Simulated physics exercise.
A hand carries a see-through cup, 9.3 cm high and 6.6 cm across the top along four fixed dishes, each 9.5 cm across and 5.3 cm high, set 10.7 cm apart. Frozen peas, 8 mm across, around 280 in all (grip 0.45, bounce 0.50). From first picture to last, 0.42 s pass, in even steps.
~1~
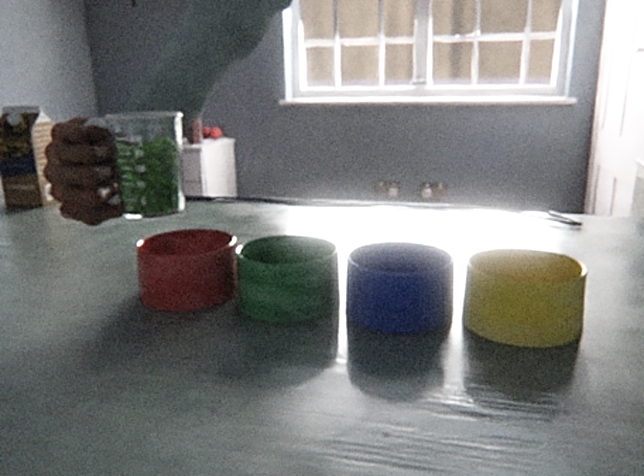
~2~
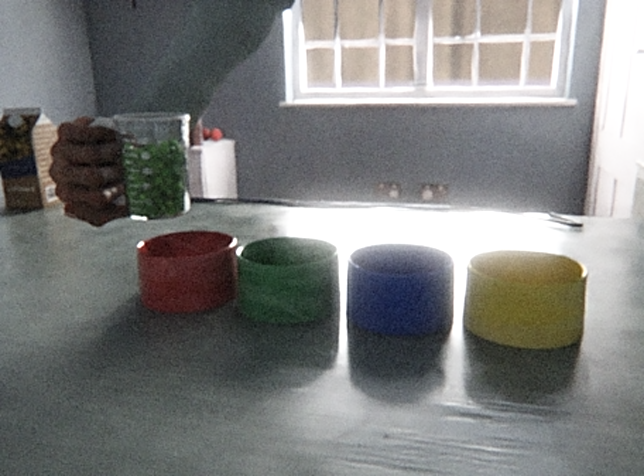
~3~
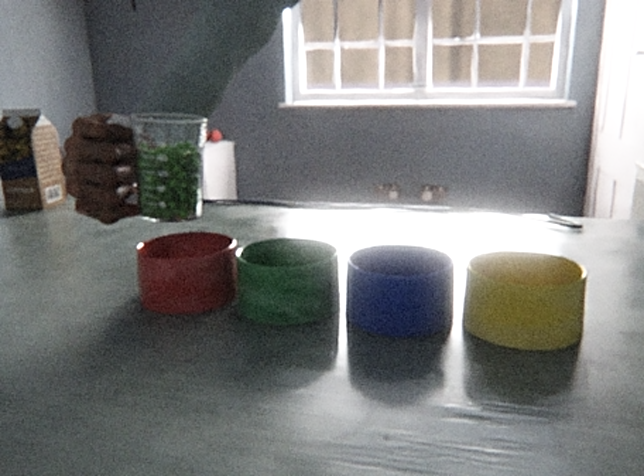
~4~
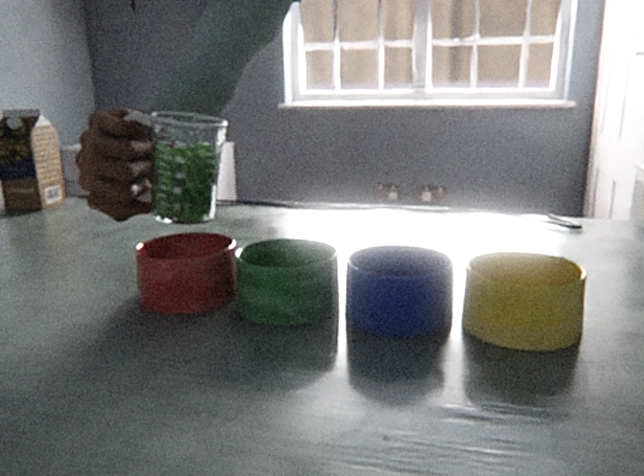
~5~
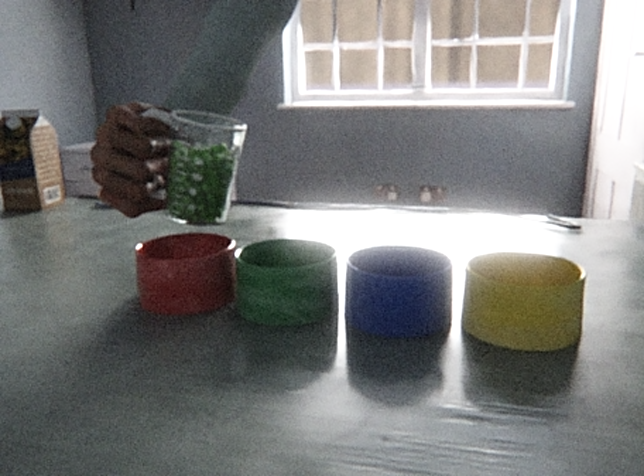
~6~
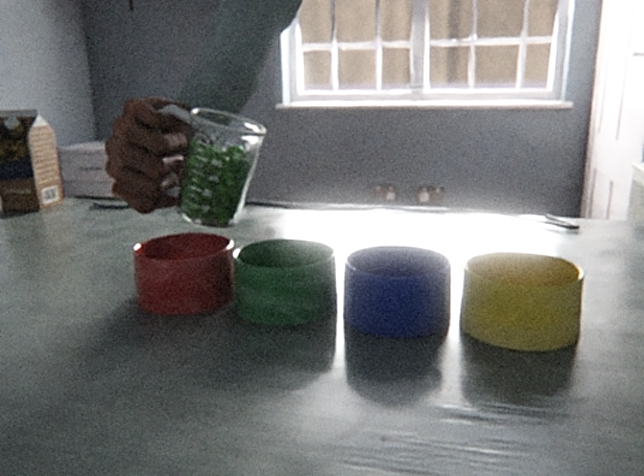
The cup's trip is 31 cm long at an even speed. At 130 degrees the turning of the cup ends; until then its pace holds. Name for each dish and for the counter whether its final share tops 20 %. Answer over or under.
Red dish: Under; blue dish: Under; green dish: Under; yellow dish: Over; on the counter: Under.
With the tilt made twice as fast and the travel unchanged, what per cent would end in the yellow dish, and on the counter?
In that case yellow 90; counter 10.
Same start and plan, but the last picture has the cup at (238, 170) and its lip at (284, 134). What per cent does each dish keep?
Red 0; blue 0; green 0; yellow 100.
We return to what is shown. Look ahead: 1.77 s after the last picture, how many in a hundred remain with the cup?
Roughly 90 per cent.
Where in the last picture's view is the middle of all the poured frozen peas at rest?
Near (527, 302).
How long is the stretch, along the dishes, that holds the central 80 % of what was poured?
Roughly 5 cm.
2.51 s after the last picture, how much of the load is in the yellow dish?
Some 100 per cent.
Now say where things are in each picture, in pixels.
In the first picture, cup at (149, 164), tilt 0 degrees, lip at (175, 115), moved 0.0 cm; middle of the pieces at (154, 175); red dish at (187, 243); green dish at (288, 249); blue dish at (400, 256); yellow dish at (525, 264).
In the second picture, cup at (155, 166), tilt 1 degrees, lip at (182, 118), moved 0.6 cm; middle of the pieces at (160, 177).
In the third picture, cup at (170, 167), tilt 5 degrees, lip at (201, 122), moved 2.3 cm; middle of the pieces at (174, 179).
In the fourth picture, cup at (186, 168), tilt 9 degrees, lip at (221, 125), moved 4.1 cm; middle of the pieces at (189, 180).
In the fifth picture, cup at (202, 169), tilt 13 degrees, lip at (242, 129), moved 5.8 cm; middle of the pieces at (205, 181).
In the sixth picture, cup at (218, 169), tilt 17 degrees, lip at (261, 133), moved 7.6 cm; middle of the pieces at (219, 181); red dish at (184, 246); green dish at (285, 253); blue dish at (397, 260); yellow dish at (522, 268).
Then, 1.06 s after the last picture, tilt 69 degrees; cup holds 100 %.
Then, 1.77 s after the last picture, tilt 104 degrees; cup holds 90 %, yellow 10 %.
Then, 2.51 s after the last picture, tilt 130 degrees; cup holds 0 %, yellow 100 %.
In the end, red 0 %, blue 0 %, green 0 %, yellow 100 %, counter 0 %.
